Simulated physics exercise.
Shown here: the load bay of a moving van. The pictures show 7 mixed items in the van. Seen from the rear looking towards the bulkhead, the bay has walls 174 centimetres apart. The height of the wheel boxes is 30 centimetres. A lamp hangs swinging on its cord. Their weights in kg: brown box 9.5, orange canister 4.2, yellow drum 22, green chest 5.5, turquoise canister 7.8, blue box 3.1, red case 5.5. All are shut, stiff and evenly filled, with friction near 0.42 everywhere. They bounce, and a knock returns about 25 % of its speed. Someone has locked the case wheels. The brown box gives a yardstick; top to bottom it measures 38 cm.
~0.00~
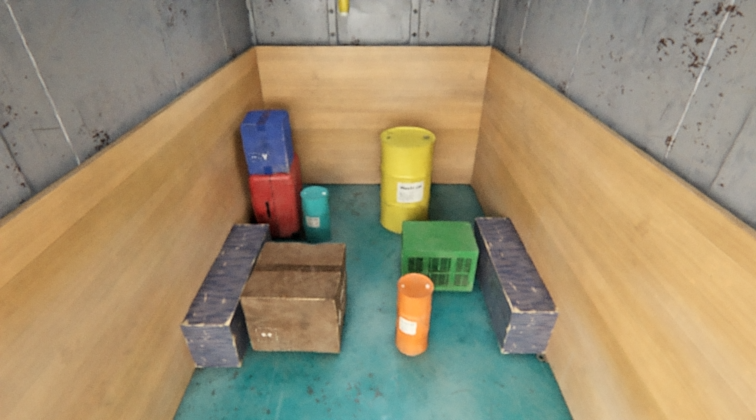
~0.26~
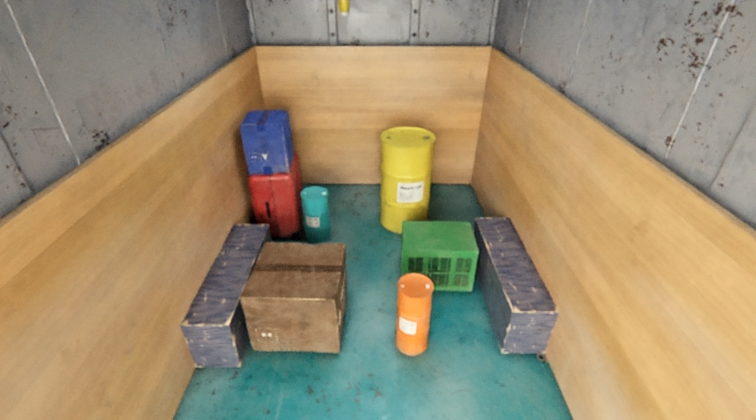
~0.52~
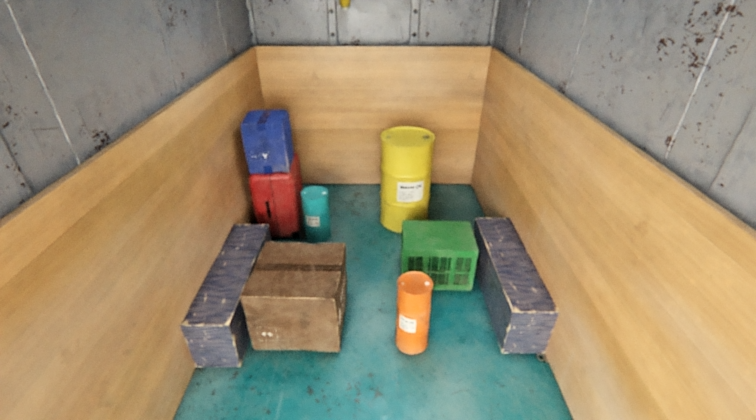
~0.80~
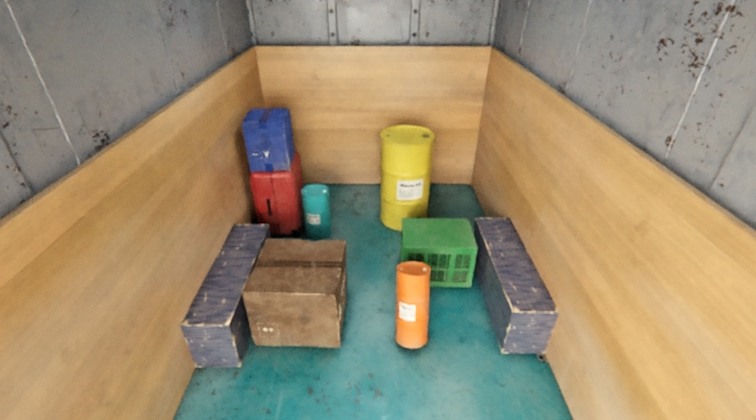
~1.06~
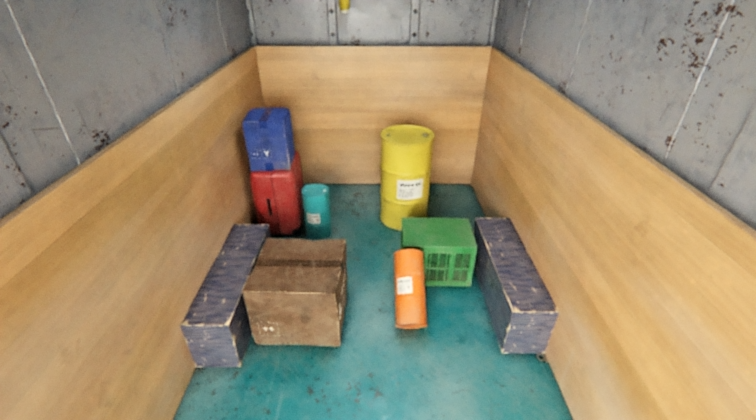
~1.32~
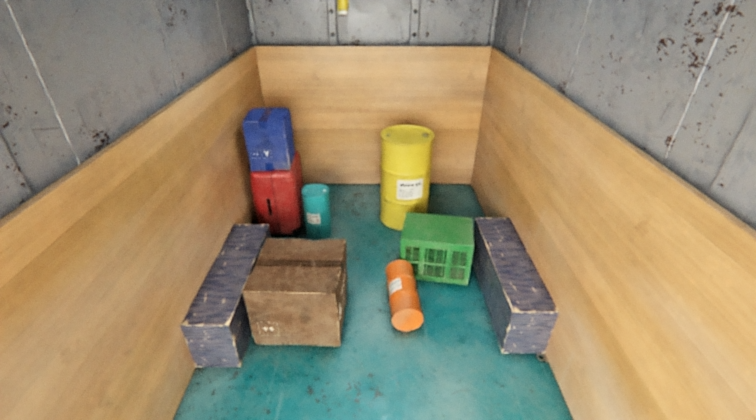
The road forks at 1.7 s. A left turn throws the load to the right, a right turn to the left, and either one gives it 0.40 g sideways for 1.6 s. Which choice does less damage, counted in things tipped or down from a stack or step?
I'd swing right.
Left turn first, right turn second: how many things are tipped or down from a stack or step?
Steering left costs 4, steering right costs 1.
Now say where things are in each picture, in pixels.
In the first frame, smooth; brown box (301, 295); orange canister (413, 315).
In the second frame, force 0.29 g forwards; turquoise canister (317, 215); blue box (269, 142).
In the third frame, force 0.45 g forwards; red case (279, 195); yellow drum (406, 180).
In the fourth frame, force 0.36 g forwards; orange canister (413, 305) at 16° to upright; green chest (436, 252) shifted 3 cm.
In the fifth frame, smooth; orange canister (410, 289) at 58° to upright; blue box (271, 139) shifted 5 cm.
In the sixth frame, smooth; brown box (302, 290) shifted 4 cm; orange canister (403, 294) on its side.
Turning left. Around 2.52 s, force 0.40 g right; orange canister on its side near (451, 296); brown box shifted 4 cm near (302, 290); blue box at 8° to upright.
Around 3.02 s, force 0.40 g right; blue box now down from a stack or step; orange canister on its side near (474, 296); brown box shifted 4 cm near (302, 290).
Around 3.52 s, smooth; orange canister on its side near (474, 296); brown box shifted 4 cm near (302, 290); turquoise canister on its side.
Finally (7.0 s), down from a stack or step, blue box; on their side or leaning hard in the van, orange canister, turquoise canister and red case; not toppled but over 15 cm from the start, yellow drum; the other 2 still in place (within 15 cm). Final places as that camera would see them, brown box near (302, 290), orange canister near (474, 296).
Turning right instead, orange canister tipped over or down from a stack or step, 1 of 7 in all.
